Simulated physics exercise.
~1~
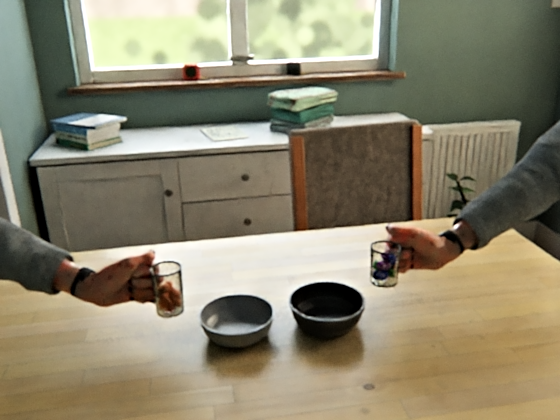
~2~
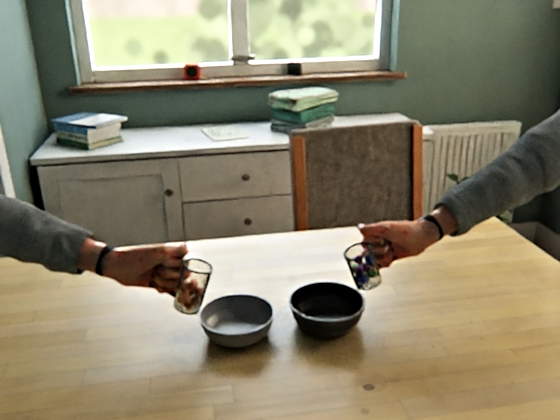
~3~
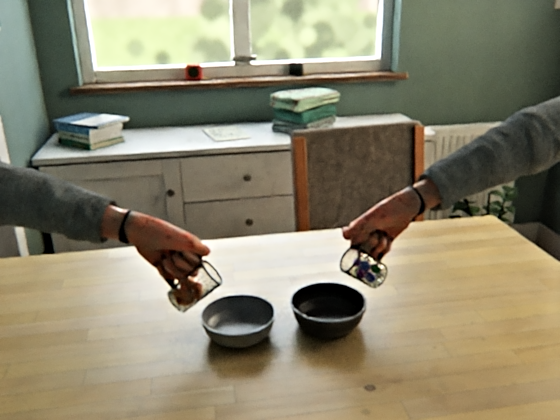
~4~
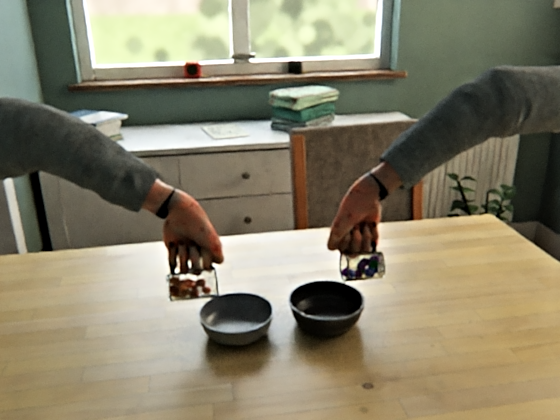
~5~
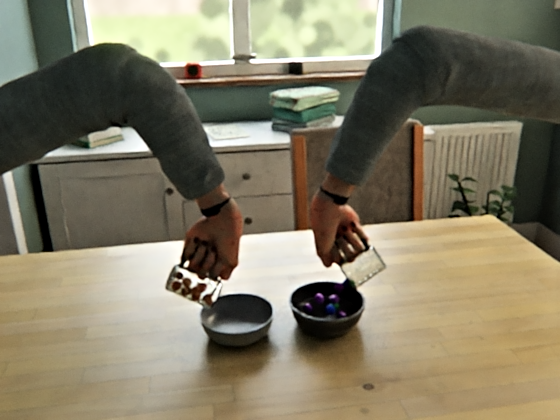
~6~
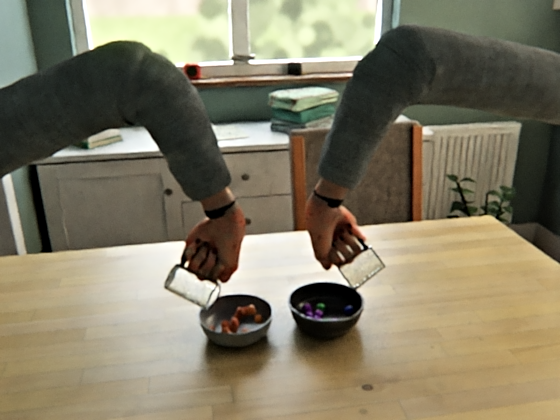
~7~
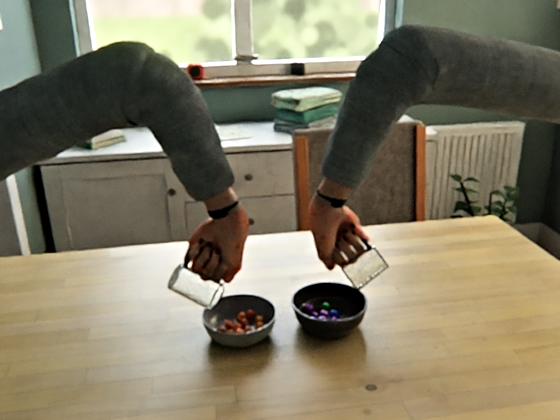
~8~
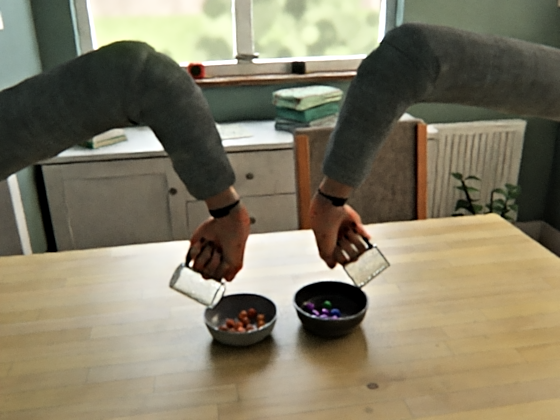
Two hands, each holding a small glass cup of colourful little pieces, move in from either side toward two low bowls on a wooden table. They tilt the cups inward and keep turning them until both lie on their sides, with everything still inside. As the cups tip further, the purple and blue pieces on the right begin dropping into the dark bowl first. The orange and reddish pieces on the left then tumble into the grey bowl. Both cups end up empty and overturned above the bowls, with all the pieces resting inside and none on the table.
